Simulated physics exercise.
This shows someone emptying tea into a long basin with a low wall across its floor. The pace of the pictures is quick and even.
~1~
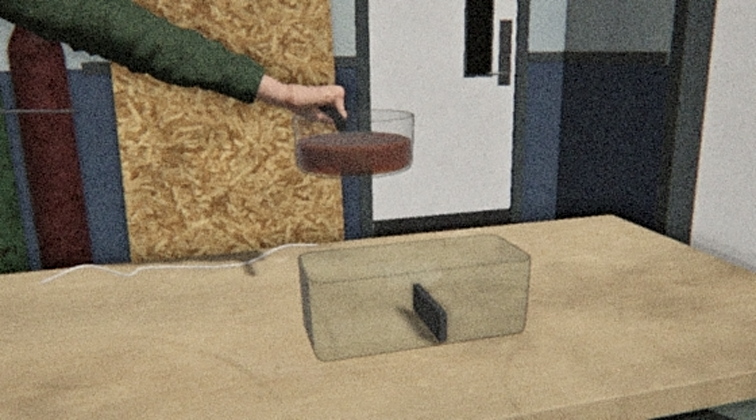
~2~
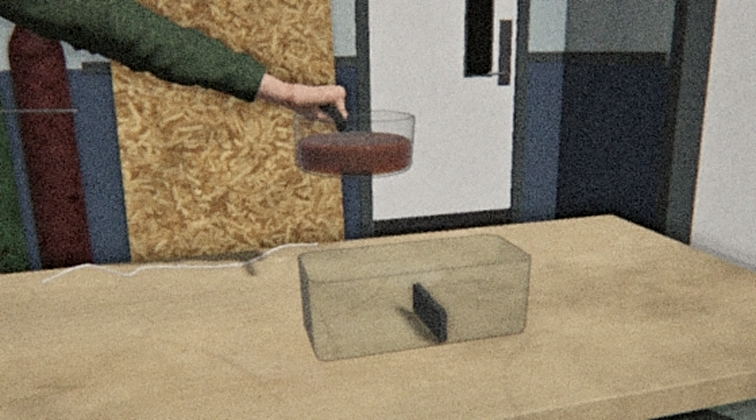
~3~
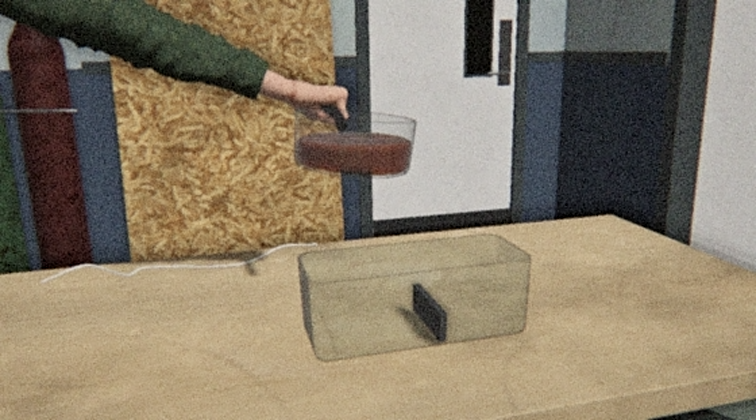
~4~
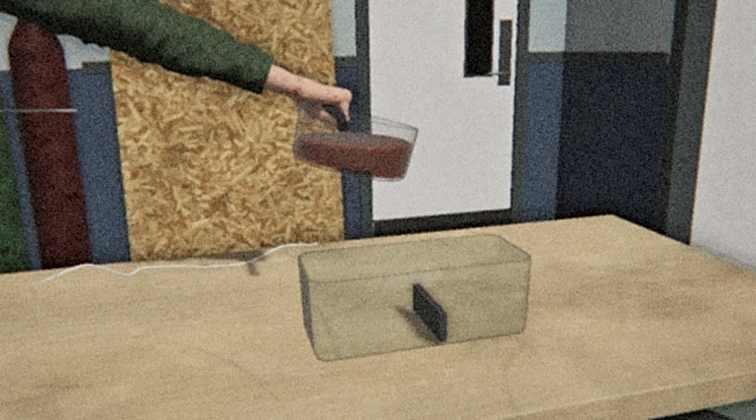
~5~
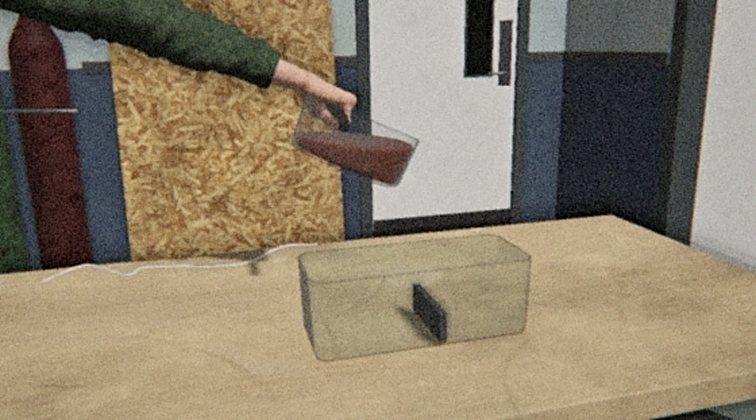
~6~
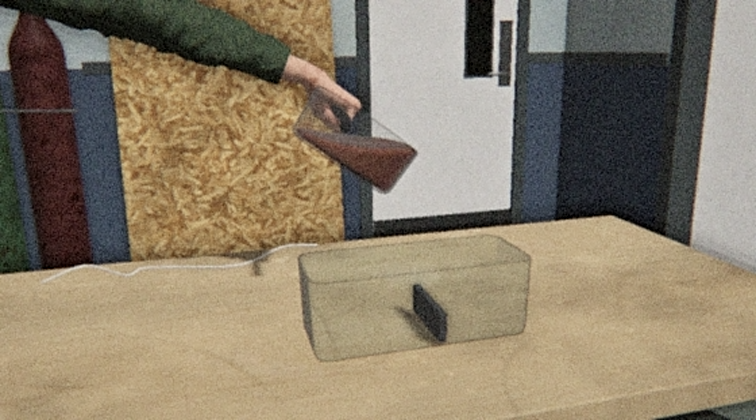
At the start, a hand in a green sleeve holds a clear round container of reddish-brown liquid level above a long see-through basin with a low dark wall inside, on a wooden table. The hand tilts the container to the right, slightly then more steeply, and the liquid gathers toward its lowered right rim.
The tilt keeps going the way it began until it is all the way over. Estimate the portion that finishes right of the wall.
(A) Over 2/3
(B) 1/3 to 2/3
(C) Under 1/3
B, 1/3 to 2/3.
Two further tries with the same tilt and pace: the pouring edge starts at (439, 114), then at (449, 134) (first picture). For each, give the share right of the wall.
Roughly 75 % the first time and roughly 70 % the second.
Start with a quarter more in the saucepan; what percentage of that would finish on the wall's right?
It comes to around 45 percent.
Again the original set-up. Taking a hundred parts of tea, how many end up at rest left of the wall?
I'd say close to 50 per cent.
A moment on, the saucepan is tipped on its side and 20 per cent is still to pour, 0 is left of the wall and 24 right of it.
Next, the saucepan is tipped right over and 5 per cent is still to pour, 28 is left of the wall and 54 right of it.
Then the saucepan is tipped right over and 0 per cent is still to pour, 45 is left of the wall and 49 right of it.
Later the saucepan is tipped right over and 0 per cent is still to pour, 48 is left of the wall and 48 right of it.
In the end 48 per cent lies left of the wall, 48 right of it and 3 outside.
